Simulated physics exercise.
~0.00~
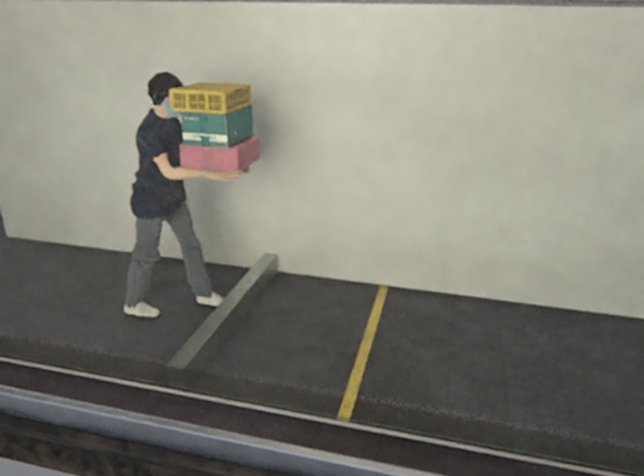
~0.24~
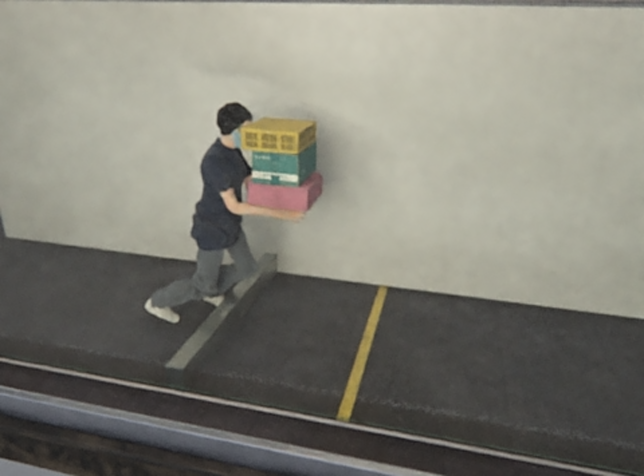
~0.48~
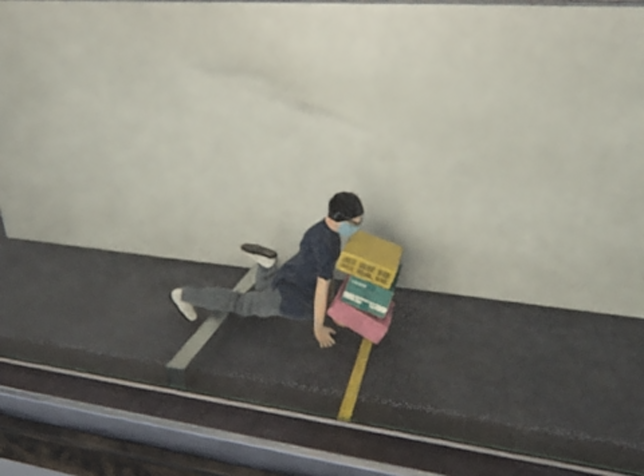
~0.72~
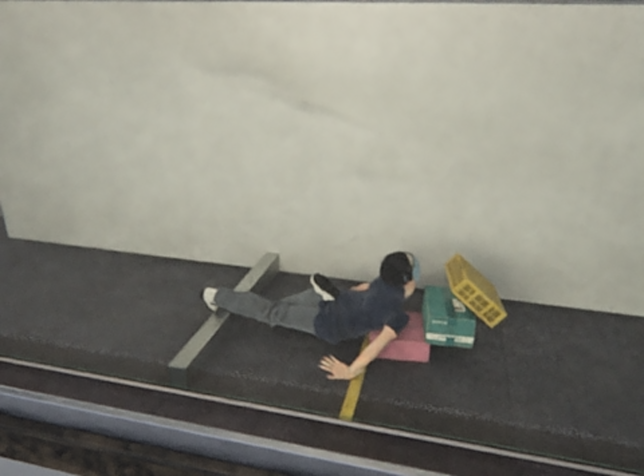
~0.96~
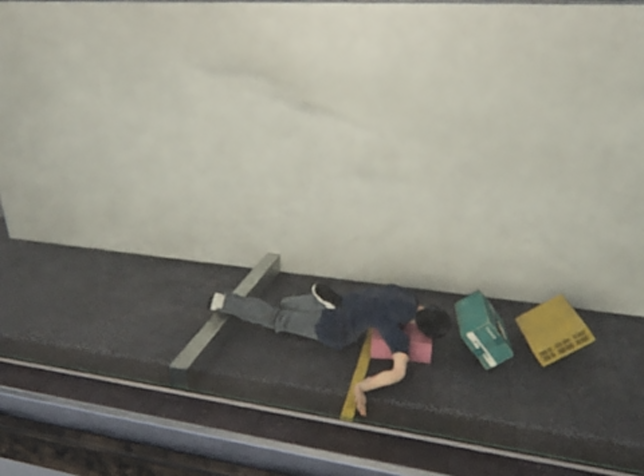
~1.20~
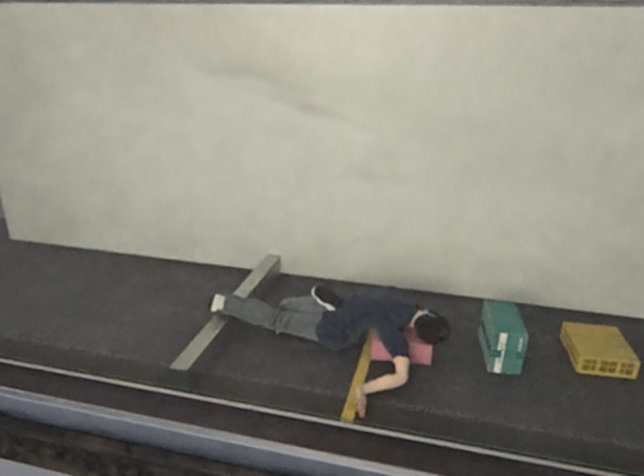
At first, a dark-haired person in a face mask carries a yellow crate, a teal box and a pink box stacked on both forearms, standing behind a raised grey rail. The person lurches right, knees bending at the rail, then pitches forward over it as the stack tilts and drops toward the yellow line. The person lands face down, and the boxes spill apart to the right. The crate and the teal box tumble farther along the dark floor. Finally, the person lies sprawled, head and all three items beyond the line, with the pink box nearest and the crate farthest.
